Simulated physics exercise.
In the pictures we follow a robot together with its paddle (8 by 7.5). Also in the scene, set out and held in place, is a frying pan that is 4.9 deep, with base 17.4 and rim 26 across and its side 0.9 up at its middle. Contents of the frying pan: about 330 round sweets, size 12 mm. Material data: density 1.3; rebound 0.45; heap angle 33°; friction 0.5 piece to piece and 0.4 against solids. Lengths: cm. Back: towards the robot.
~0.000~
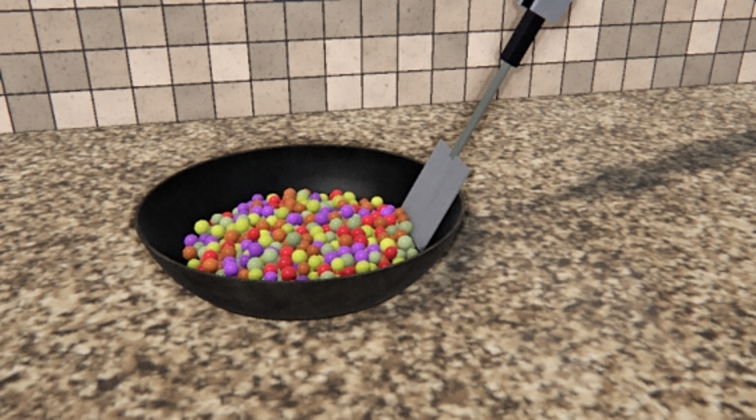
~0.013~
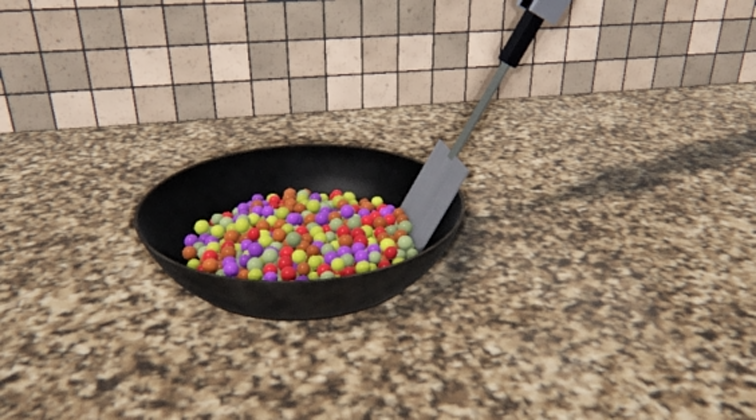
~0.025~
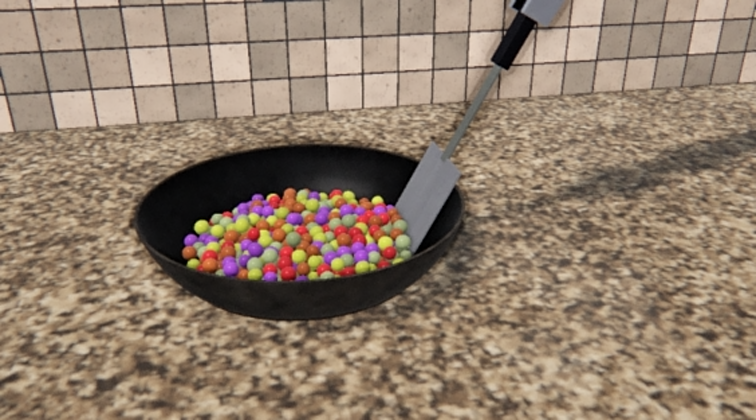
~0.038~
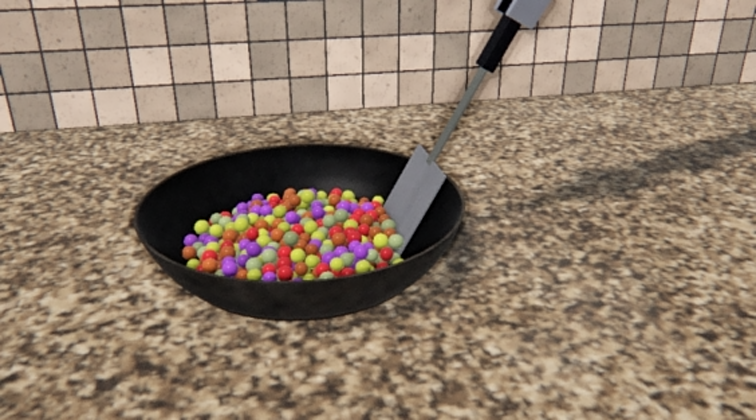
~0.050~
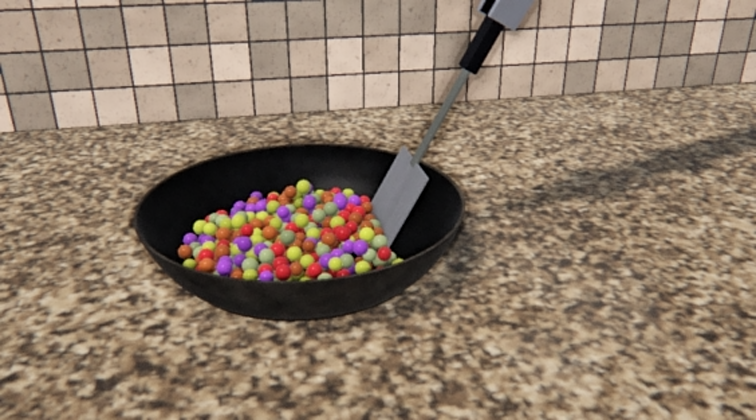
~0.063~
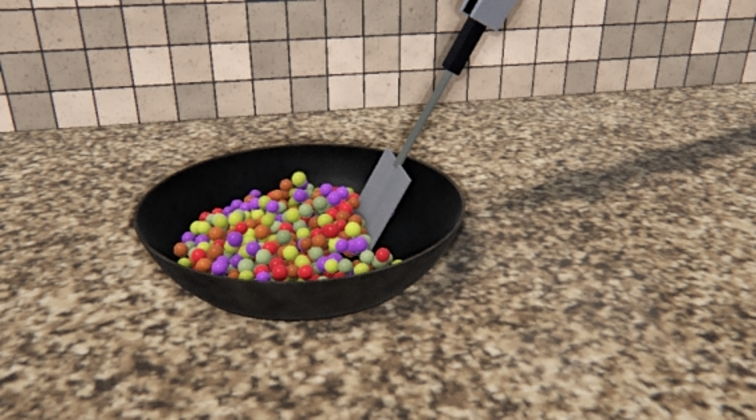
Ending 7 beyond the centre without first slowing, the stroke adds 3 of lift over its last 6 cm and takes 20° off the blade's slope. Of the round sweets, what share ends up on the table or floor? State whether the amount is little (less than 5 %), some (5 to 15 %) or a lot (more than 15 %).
The amount is some, 5 to 15 %.
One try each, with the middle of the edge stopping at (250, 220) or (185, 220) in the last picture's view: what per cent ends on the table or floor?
Try 1: Approx. 5 %; try 2: Approx. 25 %.
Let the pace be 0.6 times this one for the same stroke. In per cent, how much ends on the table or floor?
0 %.
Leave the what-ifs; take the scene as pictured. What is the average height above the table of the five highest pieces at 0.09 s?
Estimated height above table: Approx. 5 cm.
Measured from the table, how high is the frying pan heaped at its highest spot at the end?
Top of the heap: Roughly 5.0 cm above the table top.
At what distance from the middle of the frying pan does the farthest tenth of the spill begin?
Radial distance: Approx. 45 cm.
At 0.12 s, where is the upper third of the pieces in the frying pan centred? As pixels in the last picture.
The middle sits at approx. (258, 223).
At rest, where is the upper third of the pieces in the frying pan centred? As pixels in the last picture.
The middle lies somewhere around (197, 234).
By 0.09 s, sloping 61°, highest piece 6 above the table; 328 in the frying pan.
By 0.12 s, sloping 54°, highest piece 6 above the table; 328 in the frying pan.
By 0.34 s, sloping 41°, highest piece 10 above the table; 303 in the frying pan, 20 on the table or floor, 5 on the blade or in flight.
By 1.39 s, sloping 41°, highest piece 5 above the table; 303 in the frying pan, 25 on the table or floor.
Final count, 303 in the frying pan, 25 on the table or floor. That is 8 % on the table or floor.
